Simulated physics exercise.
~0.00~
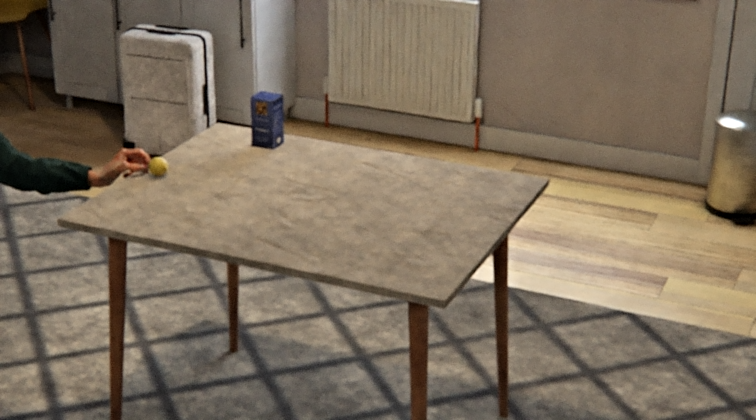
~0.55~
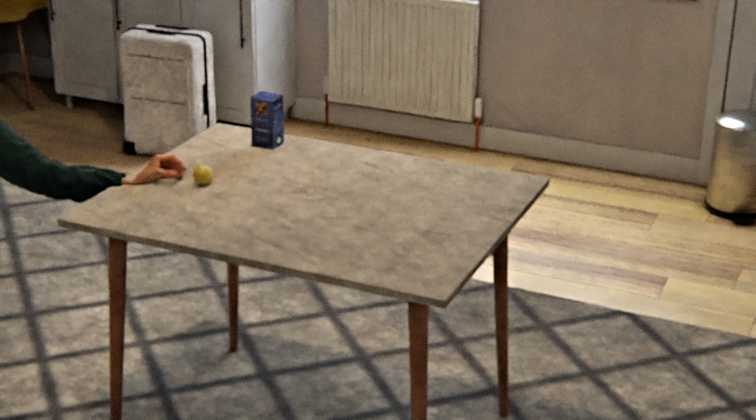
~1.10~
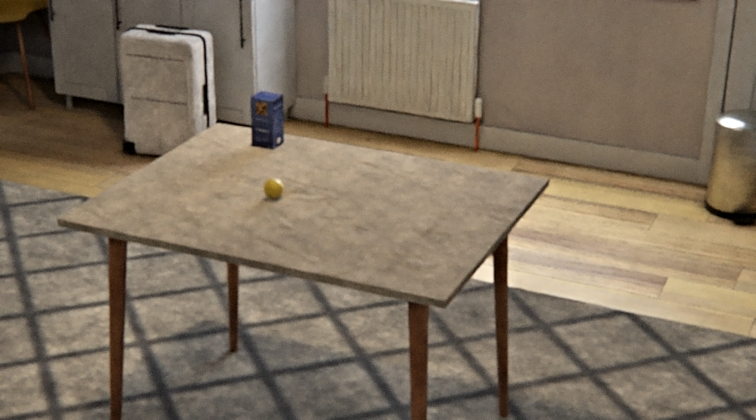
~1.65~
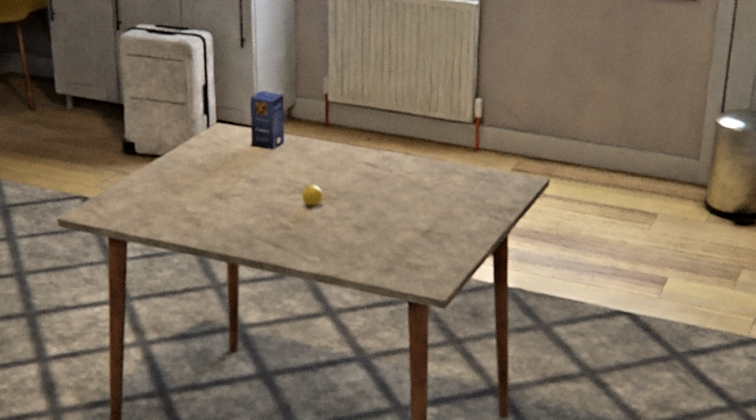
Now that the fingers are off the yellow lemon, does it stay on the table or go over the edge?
The yellow lemon stays on the table. It is still on the tabletop, near the middle, at the end.
